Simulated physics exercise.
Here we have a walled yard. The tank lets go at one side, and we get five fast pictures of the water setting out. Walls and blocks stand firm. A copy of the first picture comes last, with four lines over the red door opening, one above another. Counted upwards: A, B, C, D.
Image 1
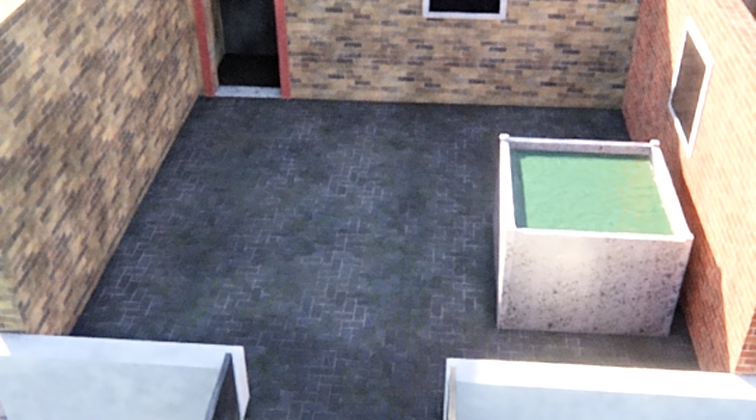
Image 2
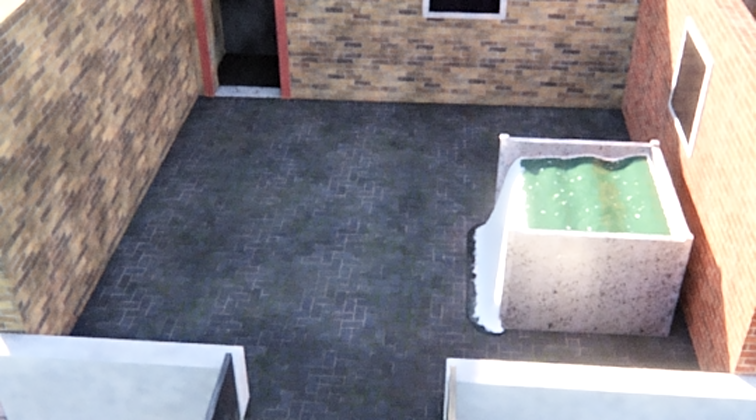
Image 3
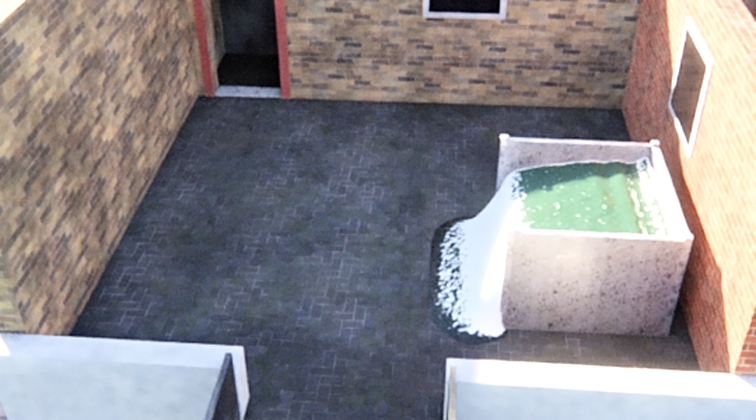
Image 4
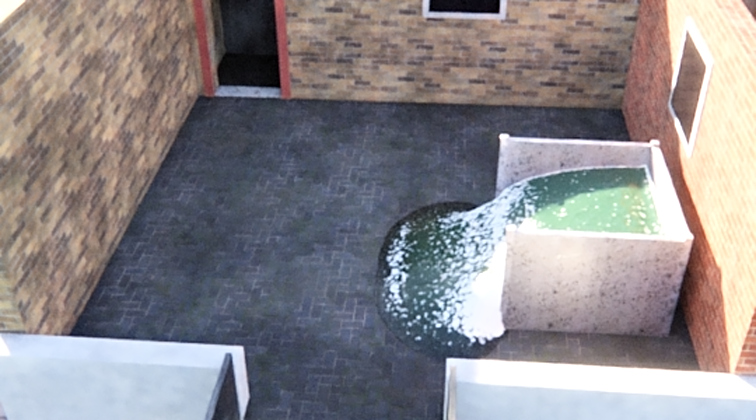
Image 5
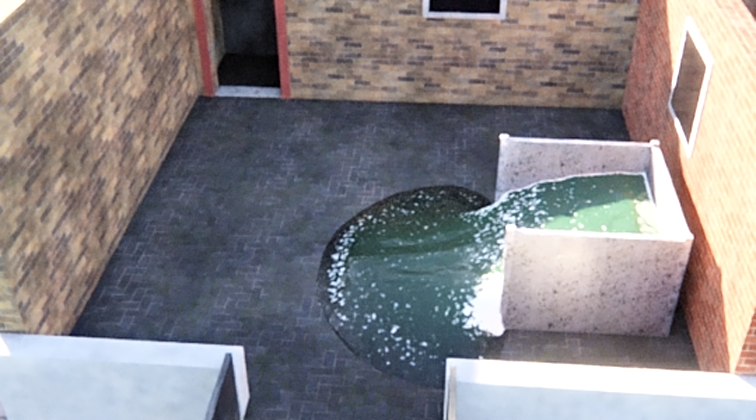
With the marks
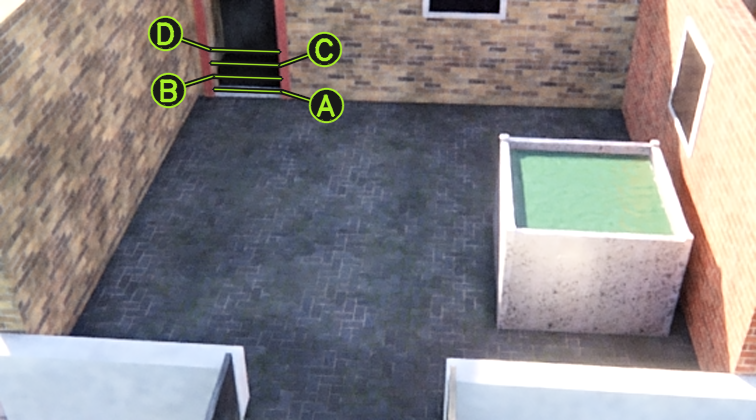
In the video, green water rests in a pale speckled tank in a brick-walled yard, then pours out over the tank's left side with white foam and spreads leftward across the dark paving in a widening rounded pool.
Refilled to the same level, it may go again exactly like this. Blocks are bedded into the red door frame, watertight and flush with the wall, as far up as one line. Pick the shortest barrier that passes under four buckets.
The limit is B.
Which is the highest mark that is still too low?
That would be A.
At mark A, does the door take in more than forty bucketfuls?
No.
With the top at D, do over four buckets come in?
No, not at all.
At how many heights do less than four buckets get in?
Three of them.
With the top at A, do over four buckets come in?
Yes, that goes wrong.
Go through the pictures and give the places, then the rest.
Water in the tank at rest, its middle at (587, 192); foot of the red doorway at (248, 97); open gate at (344, 348).
Water covers 2 % of the ground and shows as far out as (497, 331).
Water covers 4 % of the ground and shows as far out as (463, 334).
Water covers 8 % of the ground and shows as far out as (400, 227).
Water covers 15 % of the ground and shows as far out as (332, 309).
On the marked copy, A at (248, 90); B at (246, 77); C at (245, 64); D at (244, 50); from the bottom up A, B, C, D.
With A, some 15 bucketfuls get in.
With B, a bucket or two gets in.
With C, nothing gets over.
With D, nothing gets over.
